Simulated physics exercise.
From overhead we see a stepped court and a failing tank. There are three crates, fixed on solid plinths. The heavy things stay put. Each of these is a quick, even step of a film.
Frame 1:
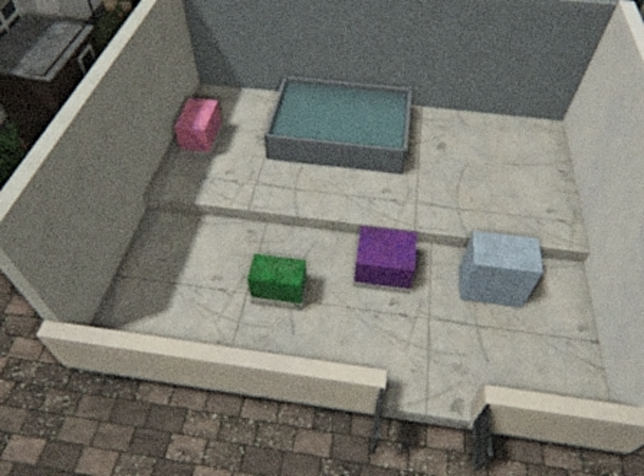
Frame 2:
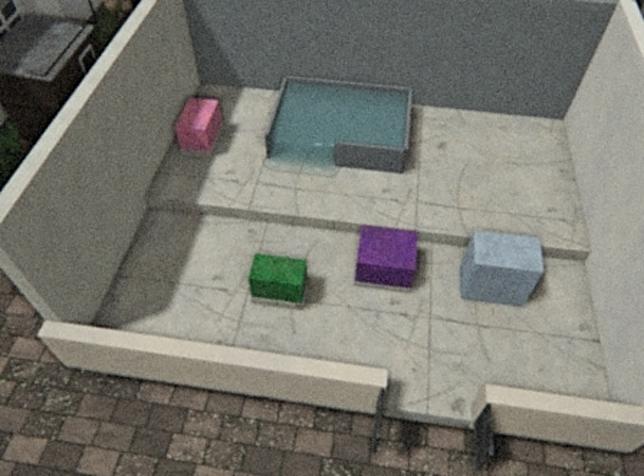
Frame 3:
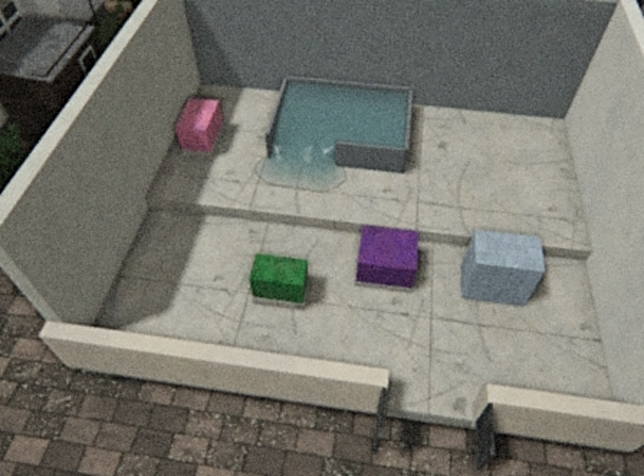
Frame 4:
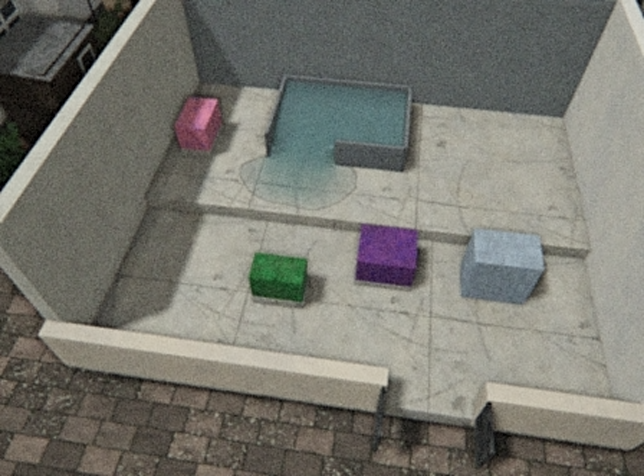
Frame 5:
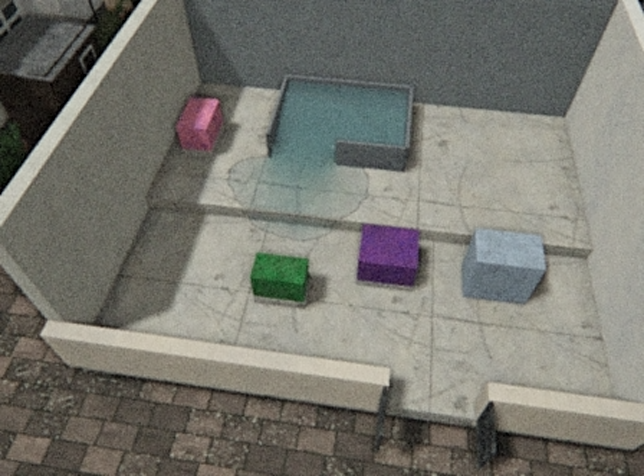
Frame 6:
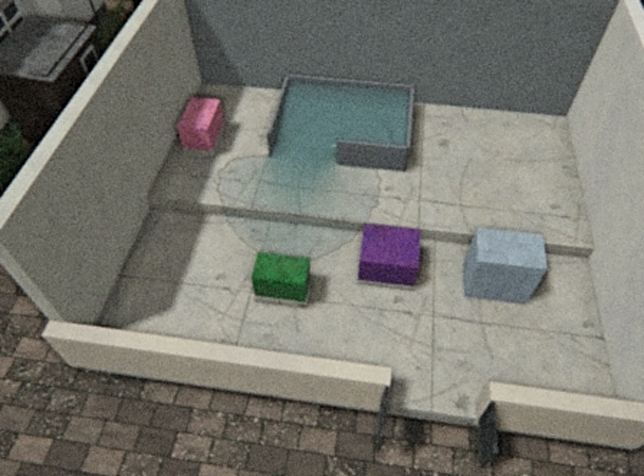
A stepped court holds boxes and a tank whose front opens, pouring water across the floor.
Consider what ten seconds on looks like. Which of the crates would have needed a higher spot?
Outcome: Green crate: Not safe, purple crate: Not safe, pink crate: Safe.
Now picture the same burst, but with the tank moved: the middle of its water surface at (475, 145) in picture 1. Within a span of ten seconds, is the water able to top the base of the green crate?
Green: Not reached.
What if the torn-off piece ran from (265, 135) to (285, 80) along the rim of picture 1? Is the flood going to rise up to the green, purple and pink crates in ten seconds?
Going crate by crate, the green one comes through dry, the purple one comes through dry and the pink one gets flooded.
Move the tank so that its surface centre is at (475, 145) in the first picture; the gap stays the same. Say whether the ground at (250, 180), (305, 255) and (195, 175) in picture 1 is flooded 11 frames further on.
The first spot is not reached, the second inundated, and the third not reached.
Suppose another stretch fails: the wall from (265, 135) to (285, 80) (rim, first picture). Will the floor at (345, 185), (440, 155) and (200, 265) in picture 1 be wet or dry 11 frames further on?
So it's nothing at the first, nothing at the second and liquid at the third.
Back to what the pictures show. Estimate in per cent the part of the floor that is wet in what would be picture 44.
Around 55 percent, give or take.
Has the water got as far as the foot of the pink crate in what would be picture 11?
By then the pink crate has stayed dry.
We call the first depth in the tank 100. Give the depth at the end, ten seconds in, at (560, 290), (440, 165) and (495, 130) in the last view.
Going in order, that's 18, 0 and 0 %.
A moment on, water covers 20 % of the floor; the green crate water round its plinth, the purple crate water round its plinth, the pink crate not reached.
Next, water covers 35 % of the floor; the green crate water round its plinth, the purple crate water round its plinth, the pink crate not reached.
Then, water covers 45 % of the floor; the green crate water round its plinth, the purple crate water round its plinth, the pink crate not reached.
Later, water covers 55 % of the floor; the green crate water round its plinth, the purple crate water round its plinth, the pink crate water round its plinth.
In the end, water covers 55 % of the floor; the green crate was topped, the purple crate was topped, the pink crate stayed above the water.
